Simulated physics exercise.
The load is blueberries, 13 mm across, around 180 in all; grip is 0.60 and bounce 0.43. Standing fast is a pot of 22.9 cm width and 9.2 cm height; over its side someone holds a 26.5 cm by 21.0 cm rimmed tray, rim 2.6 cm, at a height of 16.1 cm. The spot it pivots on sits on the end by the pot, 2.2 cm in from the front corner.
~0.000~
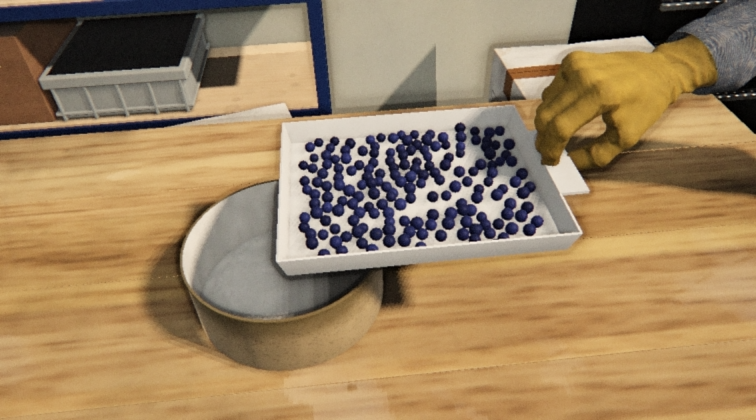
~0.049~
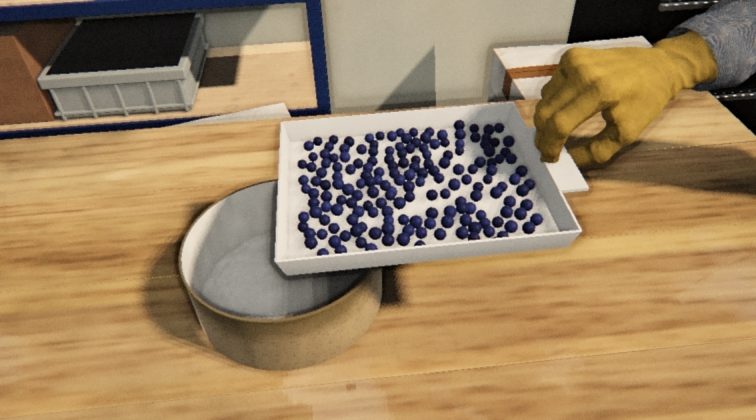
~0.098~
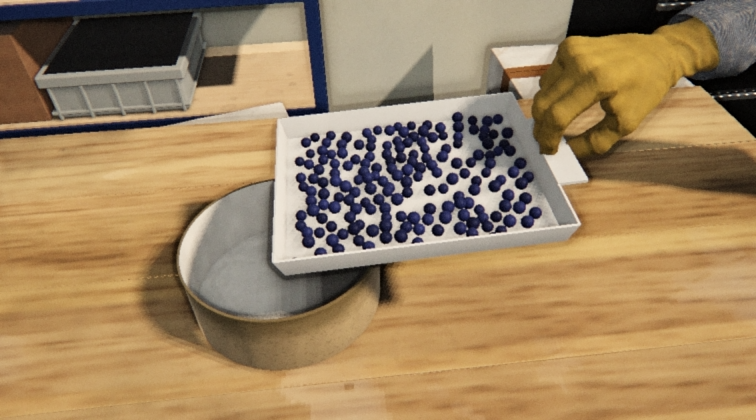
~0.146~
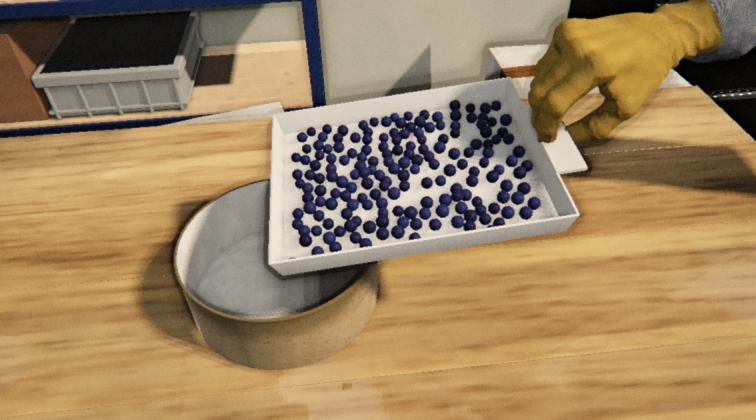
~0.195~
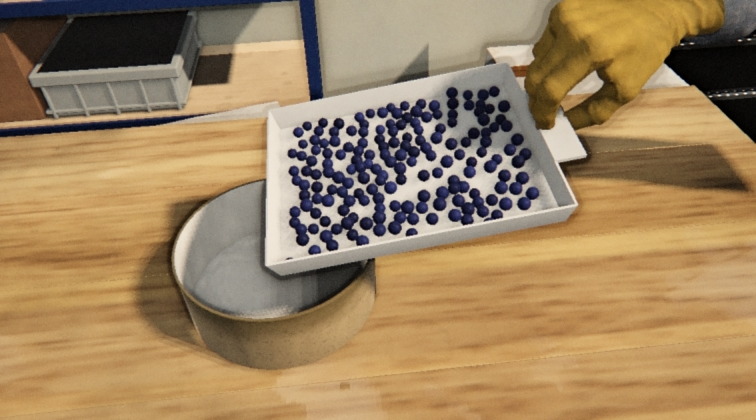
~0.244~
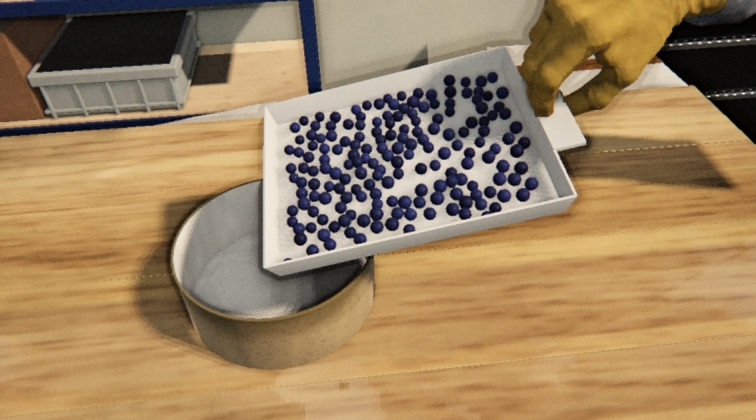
To begin with, a yellow-gloved hand holds a white rimmed tray of scattered blueberries nearly level, its left end over a round pot on a wooden table. The hand then raises the tray's right end, slowly at first and then faster, leaving it modestly slanted down toward the pot.
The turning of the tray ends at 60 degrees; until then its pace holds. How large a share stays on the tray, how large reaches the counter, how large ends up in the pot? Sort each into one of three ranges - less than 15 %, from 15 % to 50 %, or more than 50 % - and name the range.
Ranges: Tray: More than 50 %; counter: Less than 15 %; pot: Less than 15 %.
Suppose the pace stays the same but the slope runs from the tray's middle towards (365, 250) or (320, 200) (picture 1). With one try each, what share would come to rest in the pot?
Approximately 0 percent, then 5 percent.
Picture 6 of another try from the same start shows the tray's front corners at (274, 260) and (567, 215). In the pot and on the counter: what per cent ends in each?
You'd end with pot at 0 and counter at 0.
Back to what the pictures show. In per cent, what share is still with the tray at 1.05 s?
Roughly 100 per cent.
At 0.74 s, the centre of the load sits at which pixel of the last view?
Estimated centre of load: Around (314, 162).
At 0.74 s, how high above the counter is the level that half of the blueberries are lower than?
The halfway line is at about 24 cm.
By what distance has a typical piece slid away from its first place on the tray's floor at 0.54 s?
By then it sits near 4 cm from where it began.
Then, at 0.54 s, tilt 37 degrees; the tray holds 100 %, the pot 0 %.
After 0.74 s, tilt 52 degrees; the tray holds 100 %, the pot 0 %.
Then, at 1.05 s, tilt 60 degrees; the tray holds 100 %, the pot 0 %.
At rest (1.8 s), tray 100 %, counter 0 %, pot 0 %.
